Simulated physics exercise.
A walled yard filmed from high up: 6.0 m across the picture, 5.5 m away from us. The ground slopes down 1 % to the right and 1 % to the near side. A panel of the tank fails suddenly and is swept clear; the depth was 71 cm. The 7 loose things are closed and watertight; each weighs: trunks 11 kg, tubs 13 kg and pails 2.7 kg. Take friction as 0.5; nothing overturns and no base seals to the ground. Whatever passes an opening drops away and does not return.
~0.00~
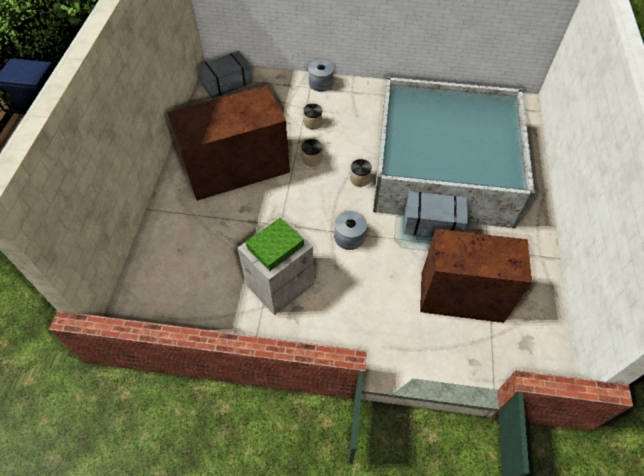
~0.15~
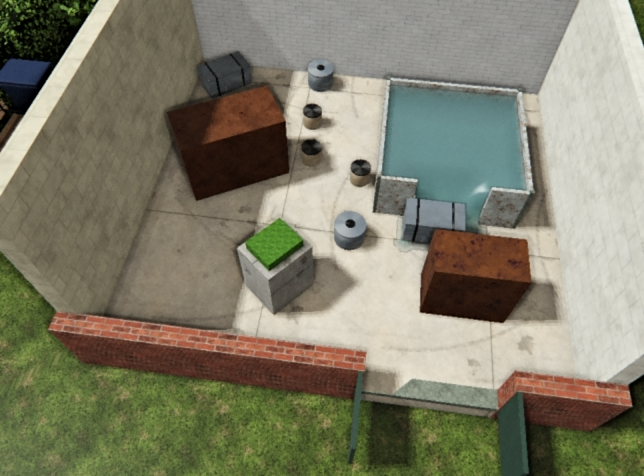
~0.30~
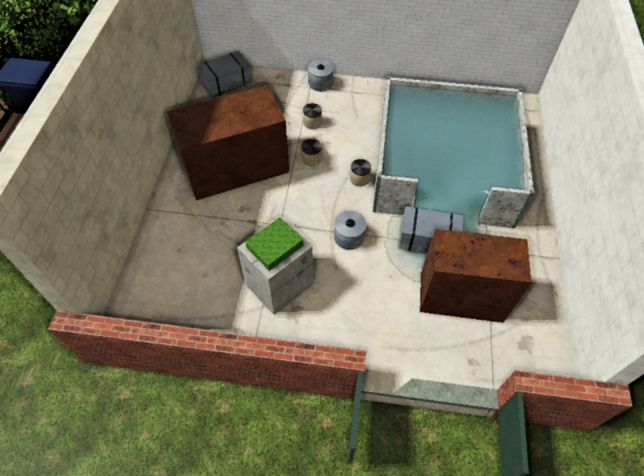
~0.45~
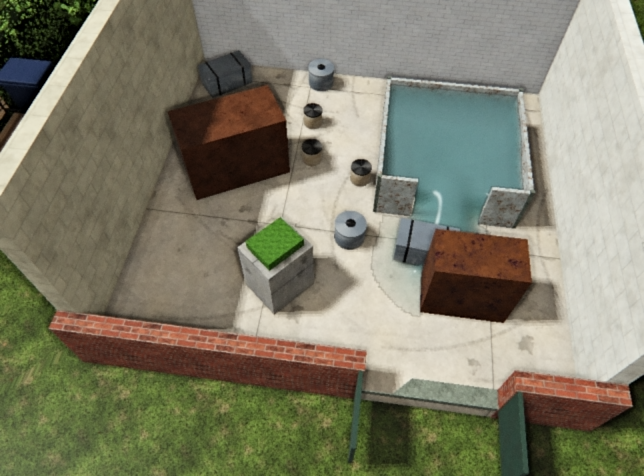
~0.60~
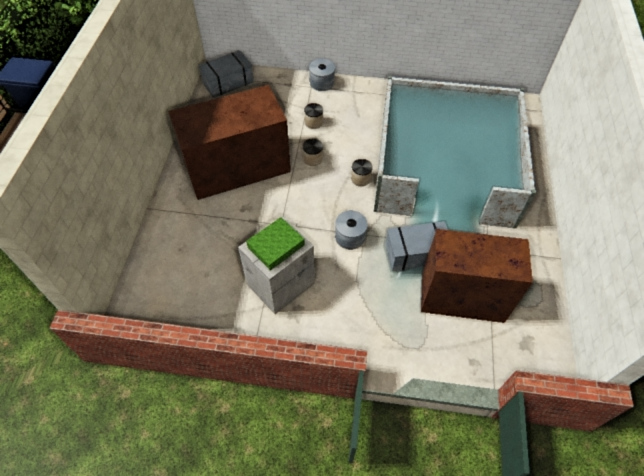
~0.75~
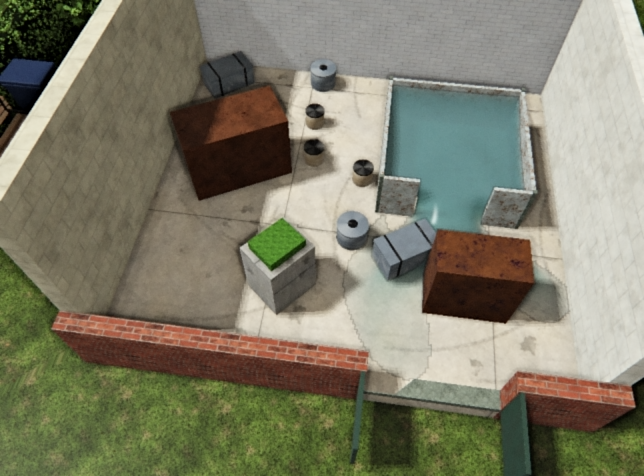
A walled yard with pale paving, a low brick wall and grass at the near side is seen from high up by a nearly still camera. Two rusty brown blocks, a grass-topped pale block, grey and dark-topped round containers, two strapped grey trunks and a stone-edged pool stand inside. The pool's near panel gives way, water spreads over the paving, and the right-hand trunk shifts nearer and leftward, turning.
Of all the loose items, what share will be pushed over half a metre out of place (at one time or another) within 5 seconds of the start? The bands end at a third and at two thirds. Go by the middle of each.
It is not even a third.
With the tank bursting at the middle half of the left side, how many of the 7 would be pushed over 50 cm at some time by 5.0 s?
Then 5.
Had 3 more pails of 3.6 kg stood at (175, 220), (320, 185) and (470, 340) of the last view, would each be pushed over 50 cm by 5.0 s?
In turn: Past it, under, over.
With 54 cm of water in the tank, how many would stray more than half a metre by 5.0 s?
Then 1.
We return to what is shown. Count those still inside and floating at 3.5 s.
At that moment 0.
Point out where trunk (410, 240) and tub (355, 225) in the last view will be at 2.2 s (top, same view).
Around (335, 246) and (327, 206).
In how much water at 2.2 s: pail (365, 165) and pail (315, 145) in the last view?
Roughly 0 and 0 cm.
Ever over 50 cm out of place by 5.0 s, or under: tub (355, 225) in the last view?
Answer: Over.
After 1.1 s 1 of 7 are over 50 cm from their spots; 1 afloat.
After 2.2 s 1 of 7 are over 50 cm from their spots; 1 afloat.
After 3.5 s 2 of 7 are over 50 cm from their spots; 0 afloat.
After 5.0 s 2 of 7 are over 50 cm from their spots, and 2 have been at some point; 1 afloat.
